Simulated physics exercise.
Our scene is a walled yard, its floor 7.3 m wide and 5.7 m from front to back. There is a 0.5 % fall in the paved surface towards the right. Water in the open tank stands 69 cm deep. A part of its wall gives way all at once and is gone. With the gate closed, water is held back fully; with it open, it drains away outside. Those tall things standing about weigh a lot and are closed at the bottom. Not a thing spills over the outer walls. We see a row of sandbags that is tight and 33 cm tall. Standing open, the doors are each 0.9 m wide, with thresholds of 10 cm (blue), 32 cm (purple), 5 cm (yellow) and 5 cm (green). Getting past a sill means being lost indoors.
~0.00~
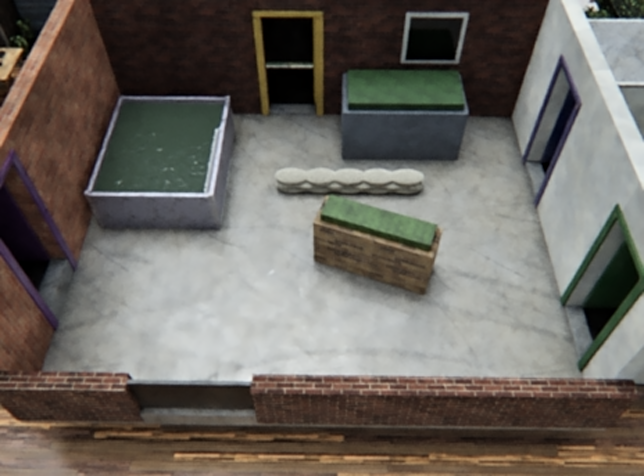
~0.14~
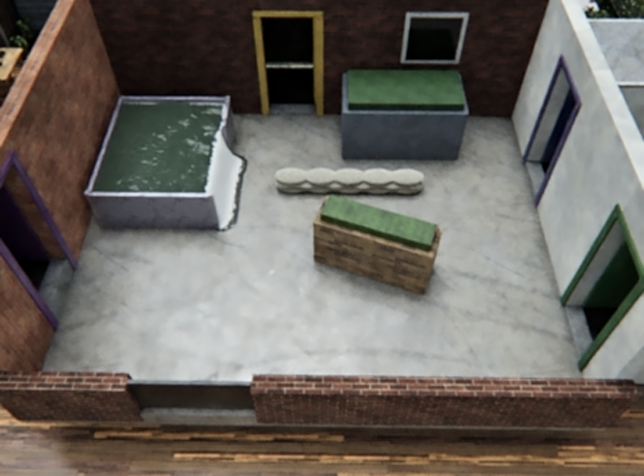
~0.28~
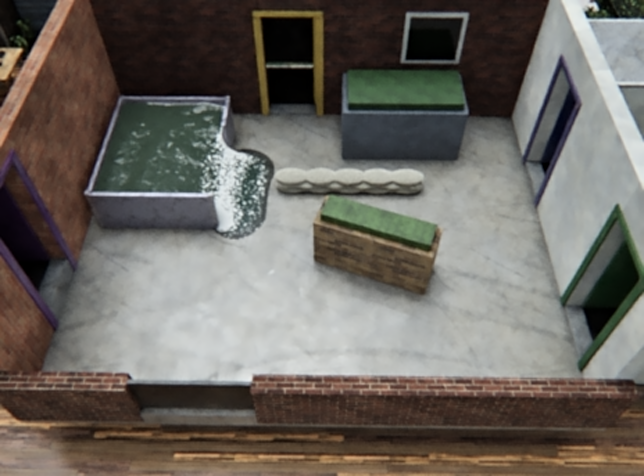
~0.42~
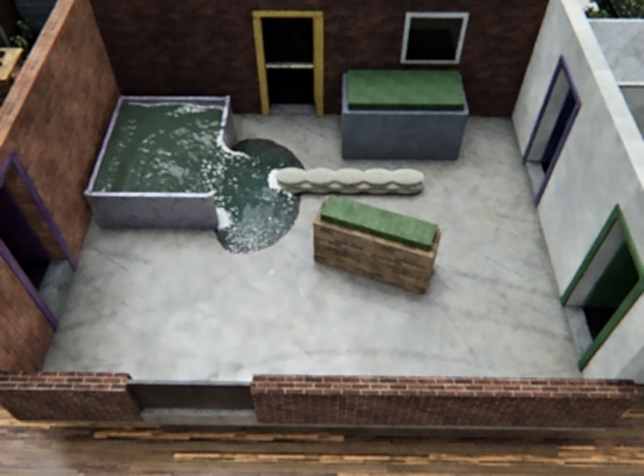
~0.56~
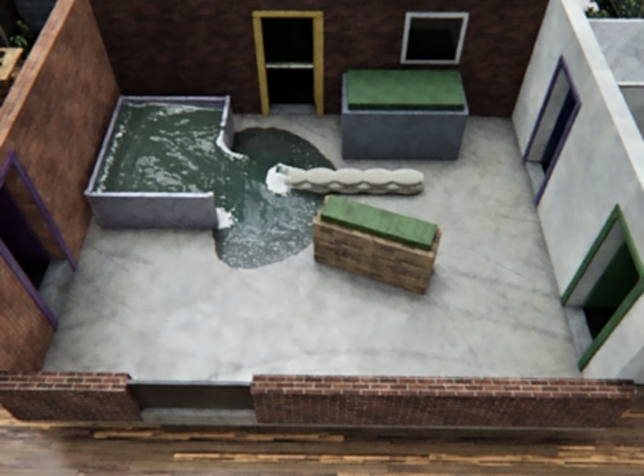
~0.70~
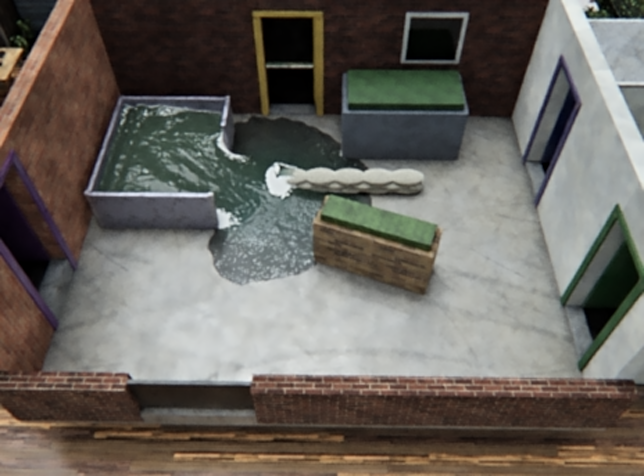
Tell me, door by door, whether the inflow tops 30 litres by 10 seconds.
Blue door: Past the set amount; purple door: Under the set amount; yellow door: Past the set amount; green door: Past the set amount.
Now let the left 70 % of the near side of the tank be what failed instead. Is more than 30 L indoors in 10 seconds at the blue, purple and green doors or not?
Then: Blue short of it, purple short of it, green beyond it.
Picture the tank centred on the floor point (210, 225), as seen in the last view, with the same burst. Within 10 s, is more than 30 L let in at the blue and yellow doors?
Result - blue door exceeds it, yellow door does not exceed it.
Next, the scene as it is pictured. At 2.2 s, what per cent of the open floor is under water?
Covered: Roughly 55 per cent.
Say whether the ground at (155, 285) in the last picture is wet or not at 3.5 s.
Untouched.
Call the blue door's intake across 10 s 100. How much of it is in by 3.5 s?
I'd say close to 65 percent.
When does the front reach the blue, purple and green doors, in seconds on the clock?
Door times: Blue 1.6 s / purple 5.0 s / green 2.2 s.
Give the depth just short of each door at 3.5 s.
Door by door in cm, blue shows 19, purple shows 0, yellow shows 13, green shows 7.
After 1.4 s water covers 35 % of the floor and is deepest (45 cm) near (273, 186); blue door not reached, purple door not reached, yellow door 5 cm at the sill, 0 L in, green door not reached.
After 2.2 s water covers 55 % of the floor and is deepest (34 cm) near (313, 245); blue door 15 cm at the sill, 8 L in, purple door not reached, yellow door 13 cm at the sill, 8 L in, green door not reached.
After 3.5 s water covers 70 % of the floor and is deepest (22 cm) near (538, 231); blue door 19 cm at the sill, 63 L in, purple door not reached, yellow door 13 cm at the sill, 60 L in, green door 7 cm at the sill, 1 L in.
After 6.0 s water covers 90 % of the floor and is deepest (17 cm) near (412, 118); blue door 12 cm at the sill, 91 L in, purple door 4 cm at the sill, 0 L in, yellow door 9 cm at the sill, 119 L in, green door 13 cm at the sill, 43 L in.
After 10.0 s water covers 95 % of the floor and is deepest (12 cm) near (533, 214); blue door 9 cm at the sill, 99 L in, purple door 4 cm at the sill, 0 L in, yellow door 6 cm at the sill, 137 L in, green door 10 cm at the sill, 117 L in.
